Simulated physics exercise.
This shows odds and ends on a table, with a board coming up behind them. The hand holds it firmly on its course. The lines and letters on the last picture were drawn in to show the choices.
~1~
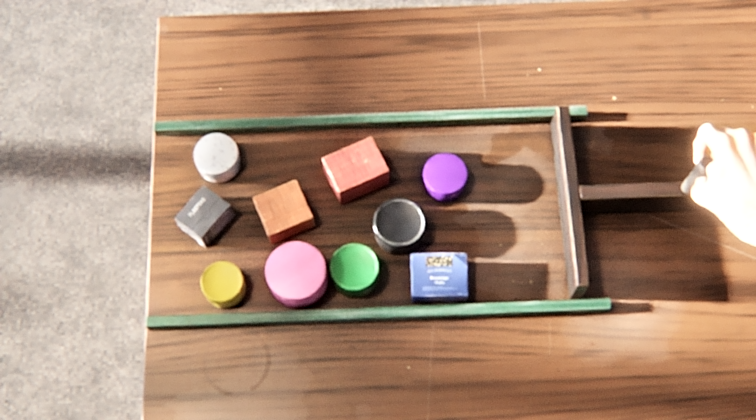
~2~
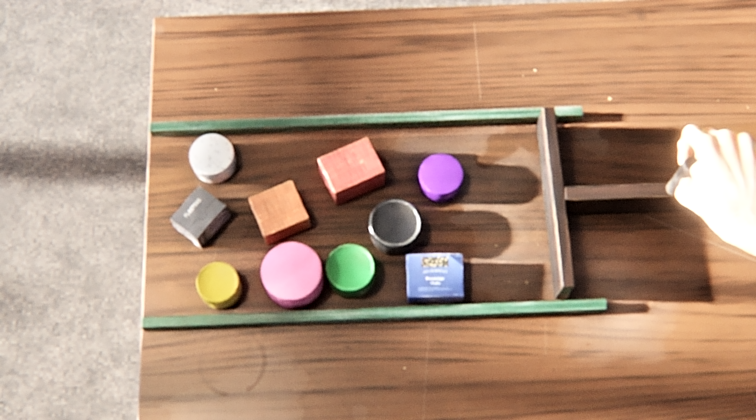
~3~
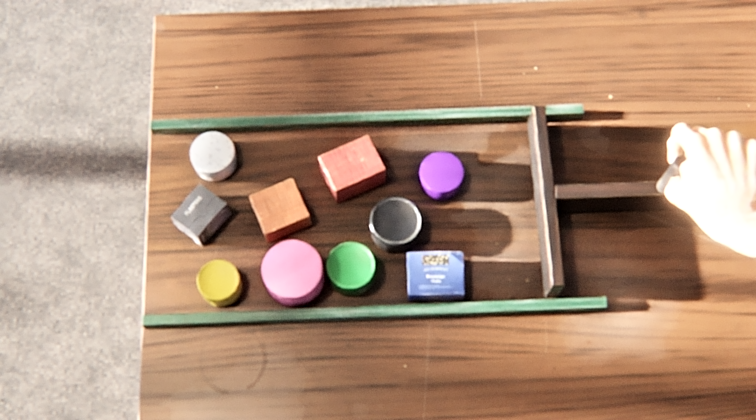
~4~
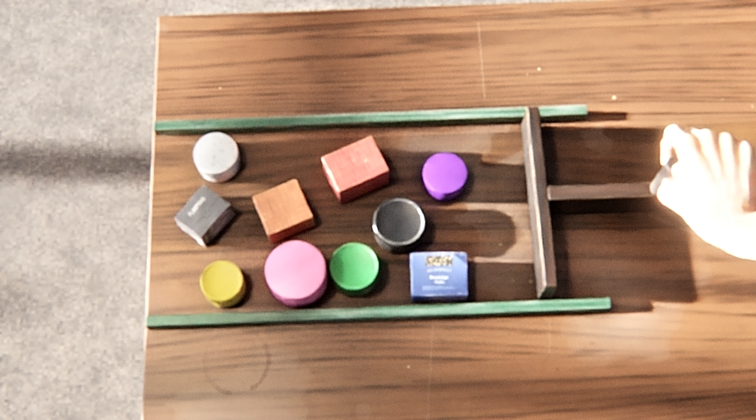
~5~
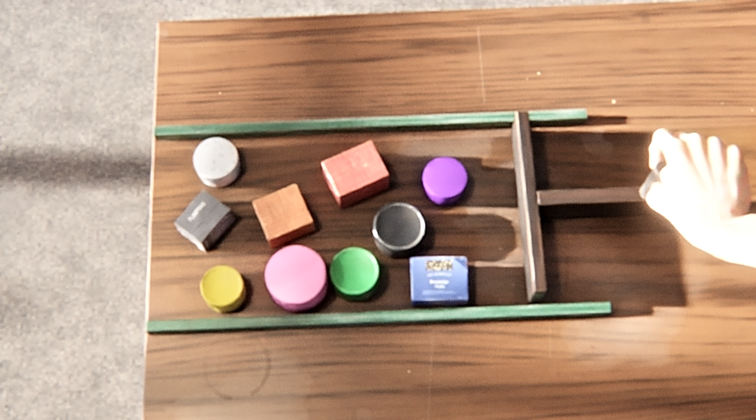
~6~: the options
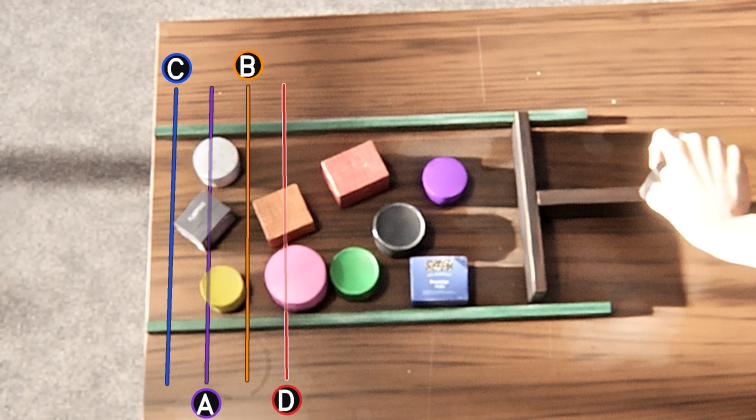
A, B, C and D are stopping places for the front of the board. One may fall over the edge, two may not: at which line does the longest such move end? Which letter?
It can go as far as D.
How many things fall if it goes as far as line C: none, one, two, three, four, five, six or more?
Six or more.
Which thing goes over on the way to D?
The yellow tub goes over.
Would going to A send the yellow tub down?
Yes.
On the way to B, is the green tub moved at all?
Yes.
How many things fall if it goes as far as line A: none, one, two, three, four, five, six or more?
Six or more.
On the marked copy, A at (209, 227); B at (248, 226); C at (172, 229); D at (285, 224).
Taking D. A third of the way, board (442, 201); blue packet (410, 284); purple pot (410, 183).
Two thirds of the way, board (353, 205); yellow tub (166, 299); pink tin (215, 285).
When it is over, board (287, 208); yellow tub over the edge; pink tin (152, 291); one fallen.
As for the rest, A drops six; B drops three; C drops nine.
